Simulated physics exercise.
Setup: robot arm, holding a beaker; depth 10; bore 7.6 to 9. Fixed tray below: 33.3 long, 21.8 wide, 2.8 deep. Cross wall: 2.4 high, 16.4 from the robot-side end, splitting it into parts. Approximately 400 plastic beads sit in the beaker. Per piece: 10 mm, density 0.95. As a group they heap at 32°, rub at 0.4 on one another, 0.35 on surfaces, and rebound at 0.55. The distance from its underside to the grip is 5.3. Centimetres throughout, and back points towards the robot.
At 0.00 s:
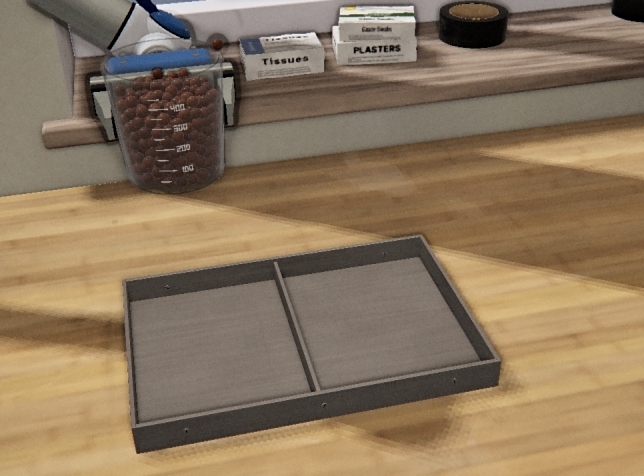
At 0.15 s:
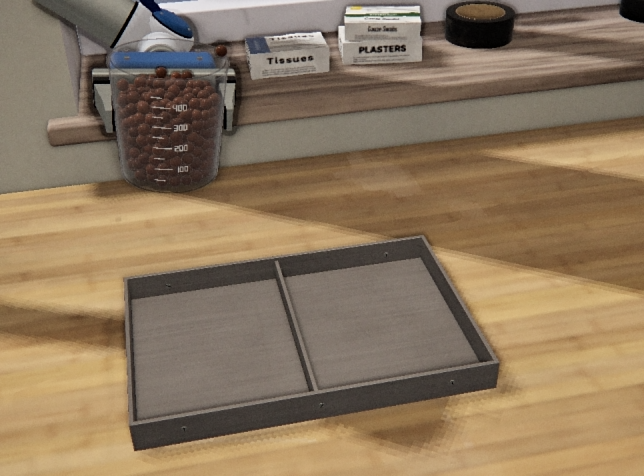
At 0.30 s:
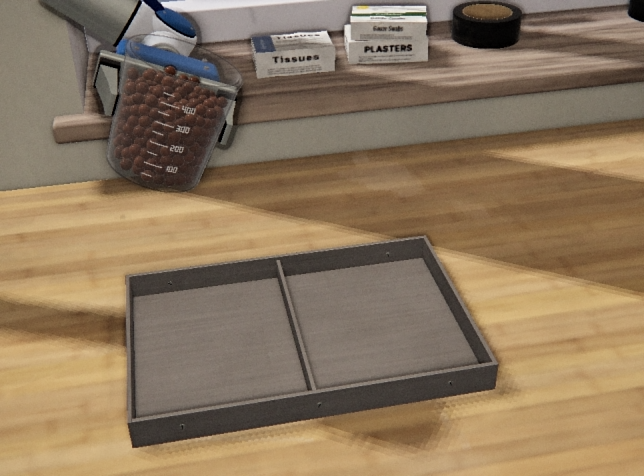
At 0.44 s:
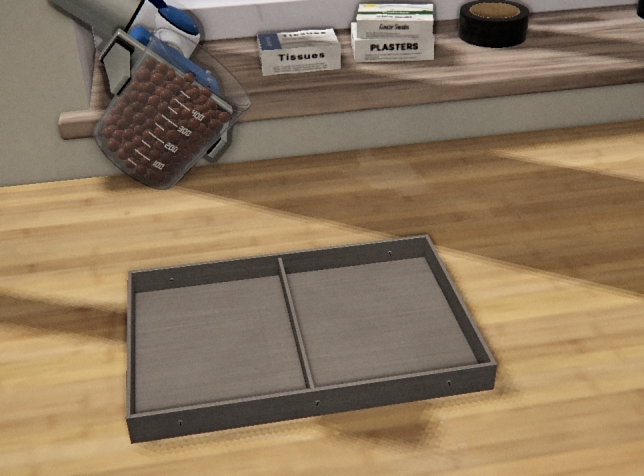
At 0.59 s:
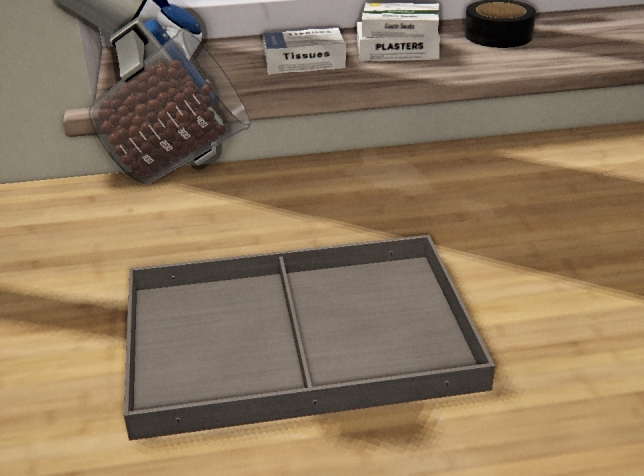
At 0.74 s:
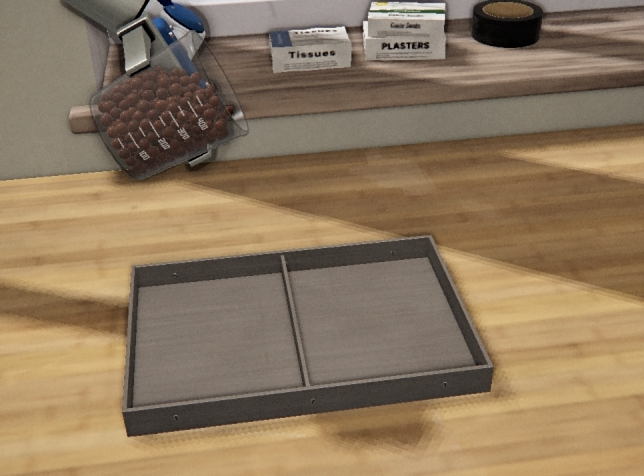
The footage shows a robot arm holding a clear beaker of reddish-brown beads above a wooden surface, behind an empty grey tray with two compartments. The arm tilts the beaker steadily from upright to a steep angle, the beads staying inside.
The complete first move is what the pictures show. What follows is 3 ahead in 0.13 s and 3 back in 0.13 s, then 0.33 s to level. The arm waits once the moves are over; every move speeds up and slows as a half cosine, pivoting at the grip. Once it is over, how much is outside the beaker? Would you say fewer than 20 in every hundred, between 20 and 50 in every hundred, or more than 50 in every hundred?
Fewer than 20 in every hundred.
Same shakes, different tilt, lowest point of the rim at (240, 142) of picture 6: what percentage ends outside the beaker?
I'd put it at roughly 35 %.
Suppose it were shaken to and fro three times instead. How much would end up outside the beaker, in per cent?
Estimate: Around 25 %.
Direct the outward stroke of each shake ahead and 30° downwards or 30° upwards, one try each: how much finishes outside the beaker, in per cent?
Try one gives about 5 in a hundred, try two about 10 in a hundred.
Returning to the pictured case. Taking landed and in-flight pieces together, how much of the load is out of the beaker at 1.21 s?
About 10 per cent by then.
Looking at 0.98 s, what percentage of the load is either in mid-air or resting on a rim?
Roughly 5 per cent.
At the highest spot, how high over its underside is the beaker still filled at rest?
The top sits some 8.5 cm up.
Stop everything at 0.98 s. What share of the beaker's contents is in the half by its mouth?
Estimate: Around 50 %.
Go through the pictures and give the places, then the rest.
In the first frame, beaker middle at (170, 119), level; upper third of the load around (168, 102), from x 120 to 215, top at y 45; 402 in the beaker.
In the second frame, beaker middle at (169, 118), tilted 6° forward; upper third of the load around (166, 102), from x 125 to 220, top at y 50.
In the third frame, beaker middle at (169, 117), tilted 22° forward; upper third of the load around (161, 102), from x 120 to 220, top at y 70.
In the fourth frame, beaker middle at (168, 115), tilted 43° forward; upper third of the load around (159, 97), from x 110 to 225, top at y 65.
In the fifth frame, beaker middle at (167, 113), tilted 59° forward; upper third of the load around (159, 96), from x 105 to 220, top at y 65.
In the sixth frame, beaker middle at (167, 111), tilted 65° forward; upper third of the load around (157, 96), from x 105 to 230, top at y 70; 402 in the beaker.
After 0.98 s, tilted 65° forward, highest piece 28 above the table; 382 in the beaker, 20 in flight or on a rim.
After 1.21 s, tilted 18° forward, highest piece 31 above the table; 361 in the beaker, 25 in the far-side part, 7 in the robot-side part, 9 in flight or on a rim.
After 1.53 s, level, highest piece 30 above the table; 360 in the beaker, 31 in the far-side part, 8 in the robot-side part, 3 on the table or floor.
After 2.58 s, level, highest piece 30 above the table; 360 in the beaker, 31 in the far-side part, 8 in the robot-side part, 3 on the table or floor.
At rest, 360 in the beaker, 31 in the far-side part, 8 in the robot-side part, 3 on the table or floor. That is 10 % outside the beaker.
